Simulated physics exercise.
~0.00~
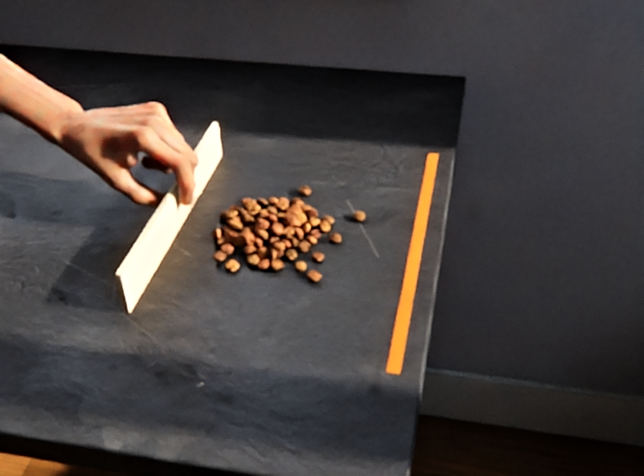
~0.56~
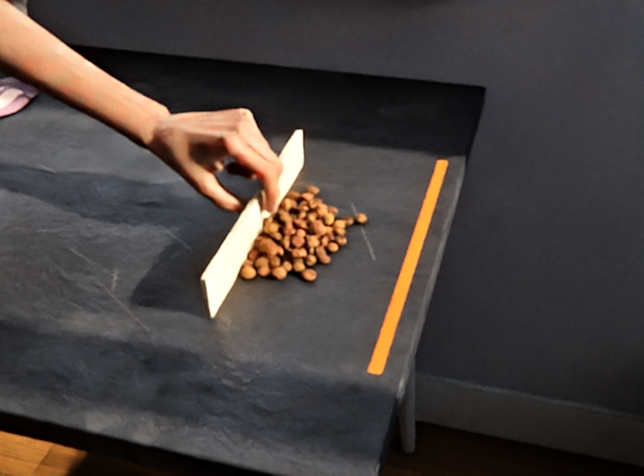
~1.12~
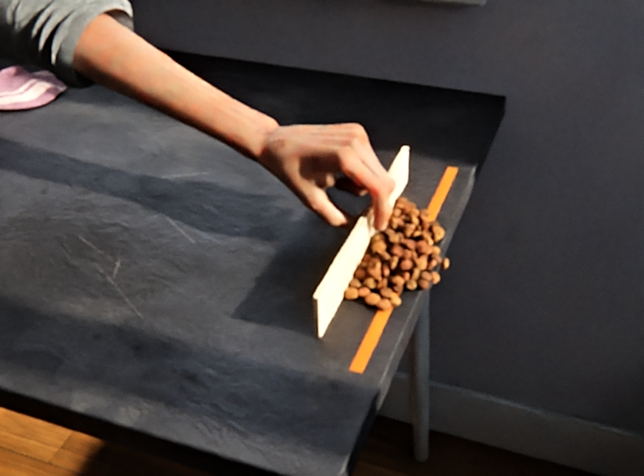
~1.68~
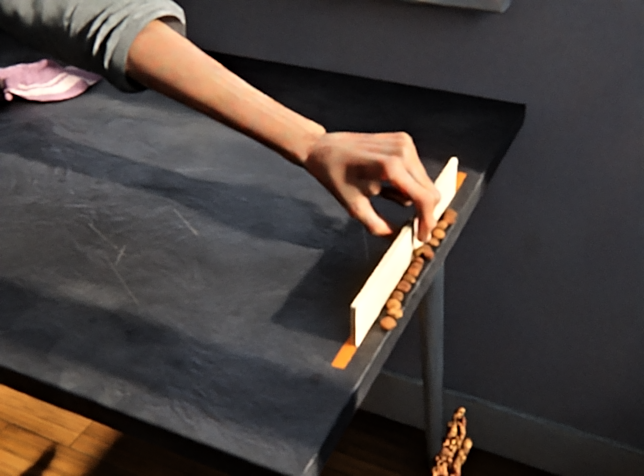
A hand slid an upright strip of pale wood to the right across a dark table, pushing a pile of small brown nuggets over the orange tape, and stopped there as most tumbled off the edge, leaving a thin row behind.
